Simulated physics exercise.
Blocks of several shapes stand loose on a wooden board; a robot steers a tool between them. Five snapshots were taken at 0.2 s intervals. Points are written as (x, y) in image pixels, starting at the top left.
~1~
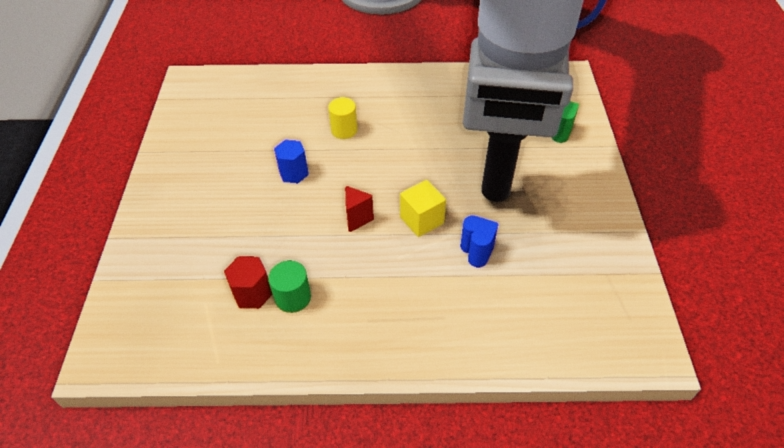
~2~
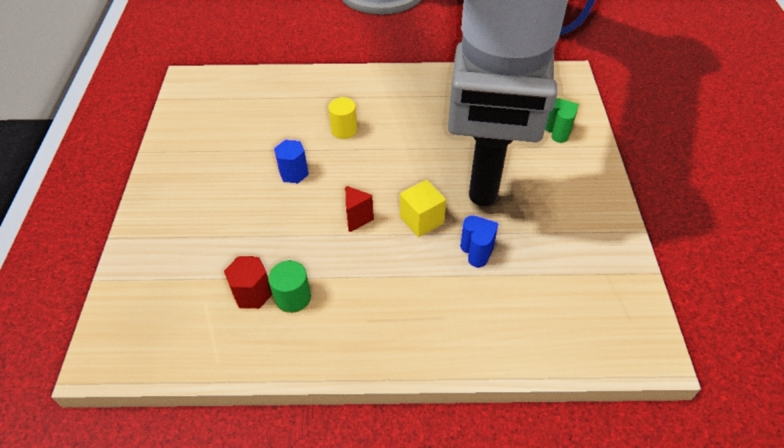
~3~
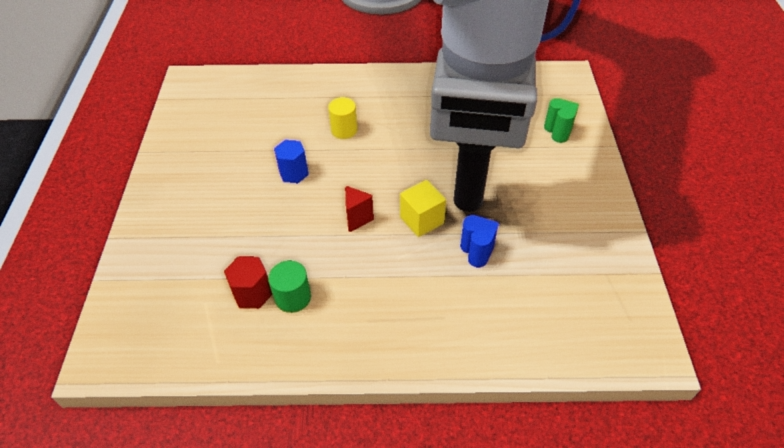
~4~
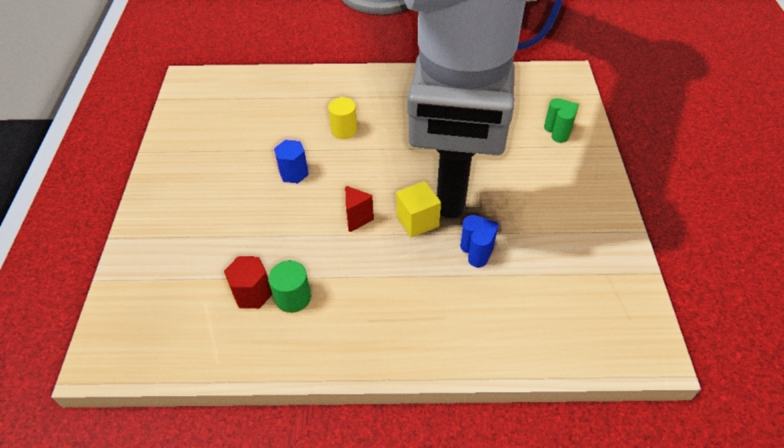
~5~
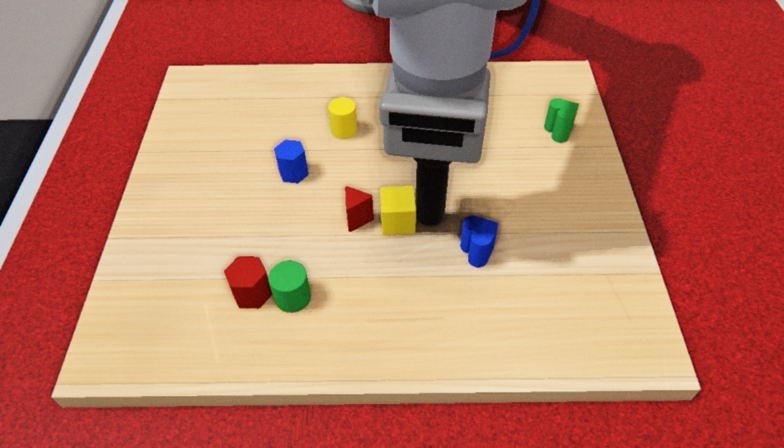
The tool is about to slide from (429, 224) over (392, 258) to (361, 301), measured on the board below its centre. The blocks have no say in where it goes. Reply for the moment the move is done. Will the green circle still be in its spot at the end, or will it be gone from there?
It ends up on the same spot.
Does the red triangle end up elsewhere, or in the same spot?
It stays.
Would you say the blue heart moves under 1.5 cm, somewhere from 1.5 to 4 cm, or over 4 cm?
The displacement of the blue heart is below 1.5 cm.
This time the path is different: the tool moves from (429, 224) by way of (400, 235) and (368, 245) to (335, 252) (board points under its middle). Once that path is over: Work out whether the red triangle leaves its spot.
It is carried off its spot.
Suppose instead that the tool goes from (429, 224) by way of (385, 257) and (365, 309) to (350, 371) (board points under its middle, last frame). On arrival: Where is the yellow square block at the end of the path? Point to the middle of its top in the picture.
When the path ends, it will be at (376, 201).
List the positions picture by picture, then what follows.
The first picture shows tool's lower end (496, 191); green circle (287, 275); red triangle (355, 196); yellow square block (423, 196); blue heart (481, 229).
The second picture shows tool (483, 196); blocks still.
The third picture shows tool (468, 201); blocks still.
The fourth picture shows tool (450, 207); yellow square block (418, 197).
The fifth picture shows tool (430, 215); green circle (287, 275); red triangle (355, 196); yellow square block (398, 199); blue heart (481, 229).
On the path given first. One third of the way, tool (403, 237); yellow square block (381, 203), turned 45° clockwise.
Two thirds of the way, tool (381, 263); yellow square block (381, 203), turned 45° clockwise.
At the end, tool (360, 293); green circle still; red triangle still; yellow square block (381, 203), turned 45° clockwise; blue heart still.
